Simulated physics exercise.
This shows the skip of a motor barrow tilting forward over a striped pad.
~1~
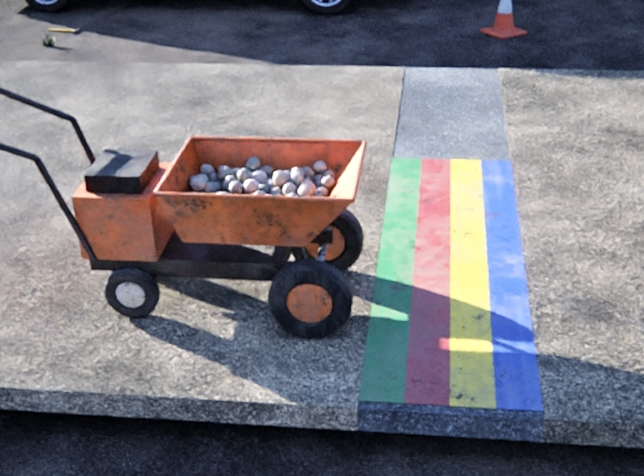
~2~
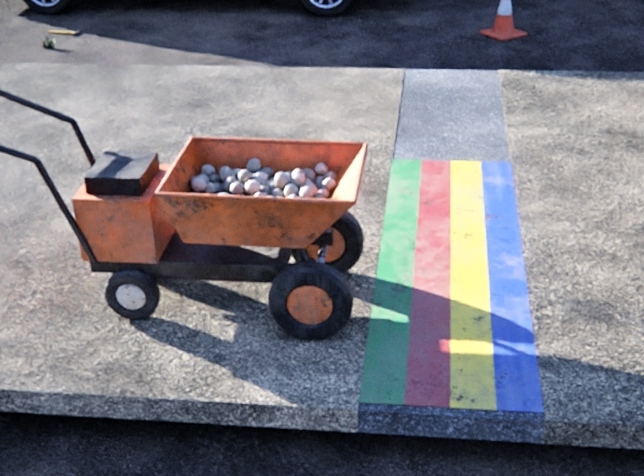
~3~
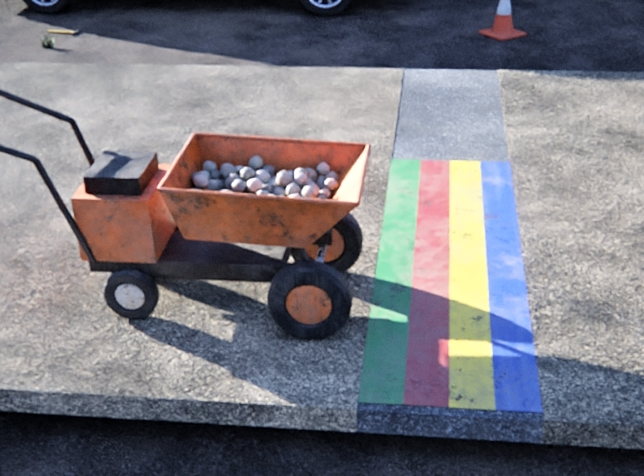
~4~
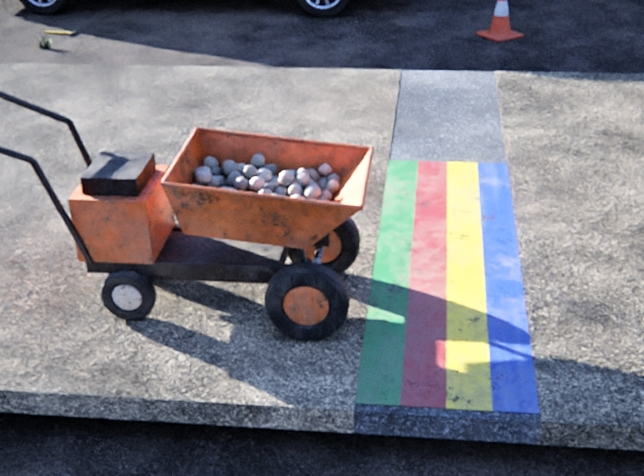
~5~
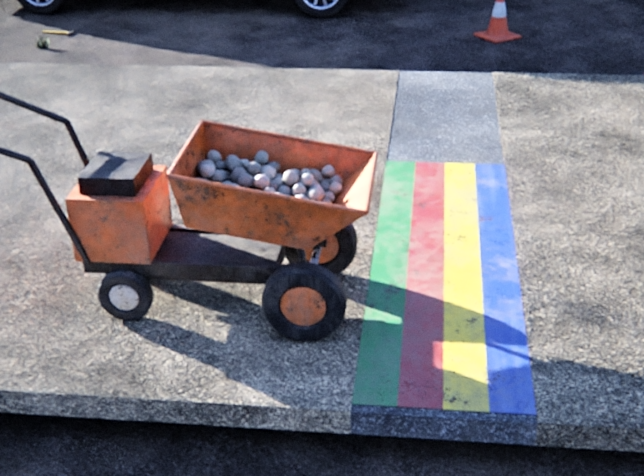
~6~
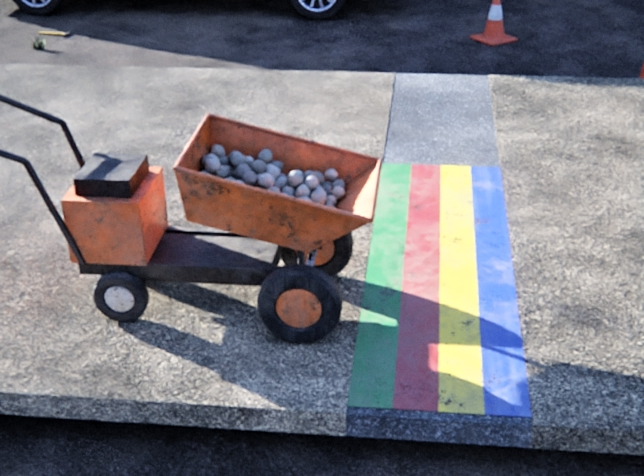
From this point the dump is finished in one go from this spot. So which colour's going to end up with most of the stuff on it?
Most of it lands on yellow.
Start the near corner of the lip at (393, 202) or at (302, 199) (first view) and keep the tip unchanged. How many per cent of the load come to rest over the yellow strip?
The first stop gives 10 per cent; the second gives 20 per cent.
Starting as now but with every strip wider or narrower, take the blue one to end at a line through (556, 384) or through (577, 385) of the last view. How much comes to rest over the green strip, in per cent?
About 0 % and 0 %.
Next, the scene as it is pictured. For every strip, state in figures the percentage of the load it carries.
The green strip gets close to 0, the red strip close to 15, the yellow strip close to 40 and the blue strip close to 20.
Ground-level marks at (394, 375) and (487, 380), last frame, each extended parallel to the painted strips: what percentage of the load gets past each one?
Respectively 90 and 30 %.
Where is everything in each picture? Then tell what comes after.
The first frame shows lip of the skip near (352, 201), level; top of the load near (263, 191), river pebbles; green strip near (385, 364); red strip near (428, 366); yellow strip near (472, 368); blue strip near (516, 371).
The second frame shows lip of the skip near (354, 203), level; top of the load near (250, 190).
The third frame shows lip of the skip near (357, 204), tipped barely; top of the load near (252, 188).
The fourth frame shows lip of the skip near (361, 208), tipped a little; top of the load near (254, 186).
The fifth frame shows lip of the skip near (366, 213), tipped a little; top of the load near (240, 175).
The sixth frame shows lip of the skip near (371, 221), tipped a little; top of the load near (244, 172); green strip near (374, 369); red strip near (417, 372); yellow strip near (461, 374); blue strip near (505, 377).
Shortly afterwards, skip tipped steeply; the whole lot in the skip.
Next, skip tipped right over; the bulk in the skip; only a few over the red strip; a little over the yellow strip; only a few over the blue strip.
Some moments later, skip tipped right over; a little in the skip; a little over the red strip; near a third over the yellow strip; near a quarter over the blue strip; a little off the paint.
In the end, skip tipped right over; a little in the skip; none at all over the green strip; a little over the red strip; near a third over the yellow strip; near a quarter over the blue strip; a little off the paint.
